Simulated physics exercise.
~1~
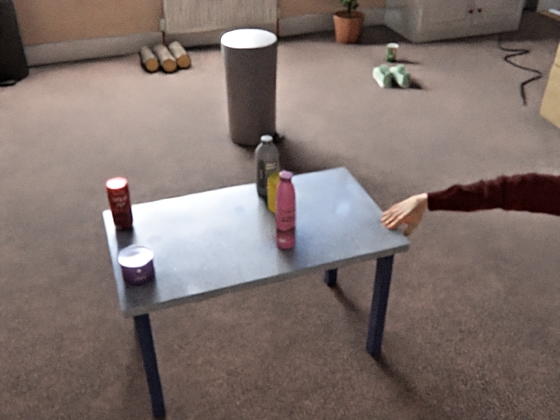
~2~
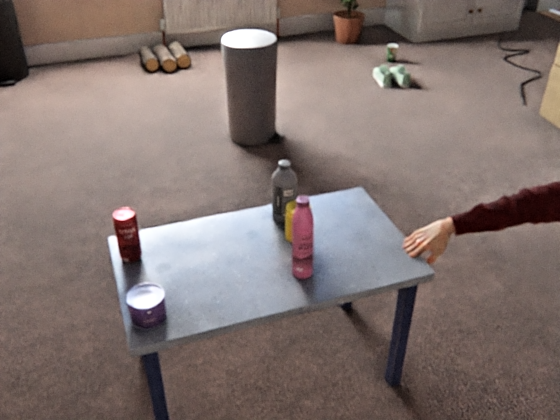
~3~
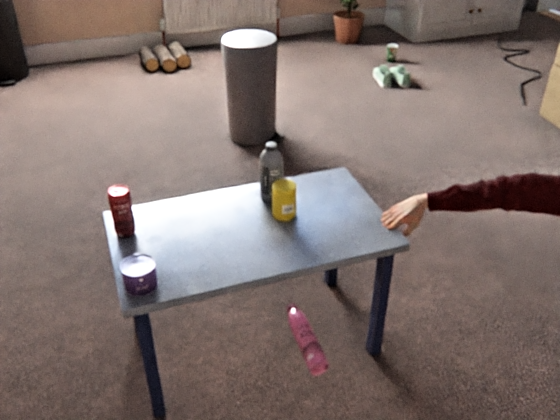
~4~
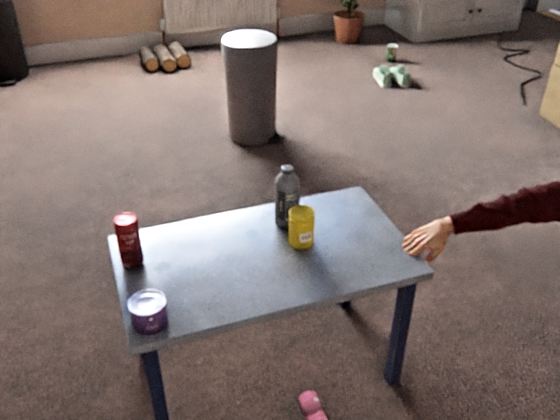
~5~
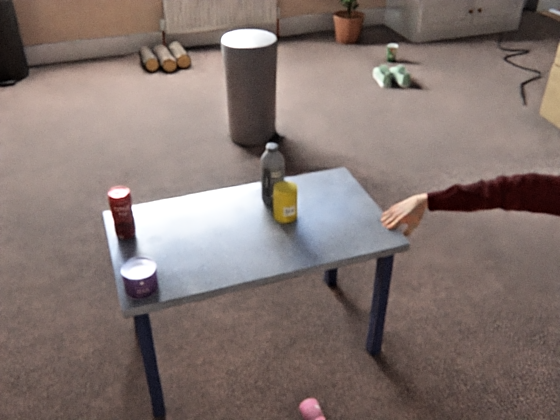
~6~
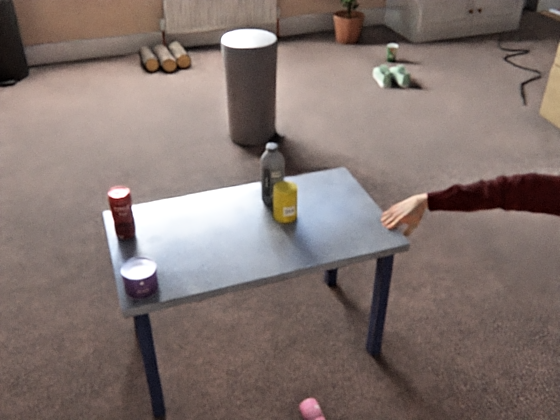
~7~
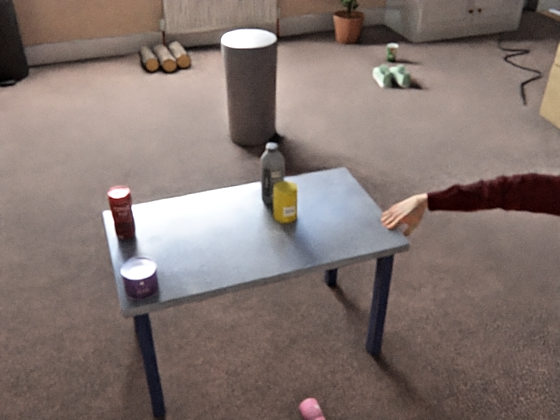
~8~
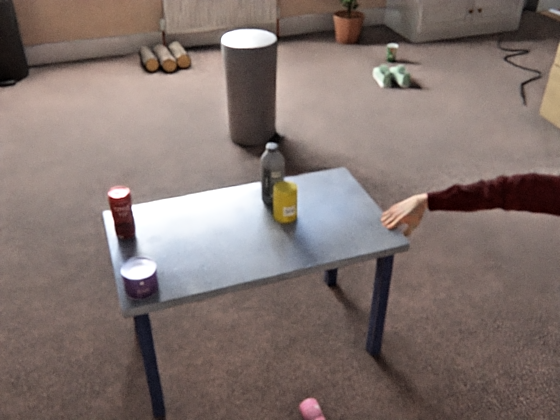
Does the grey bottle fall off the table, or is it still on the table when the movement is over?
The grey bottle is still on the table, standing upright near the back edge.
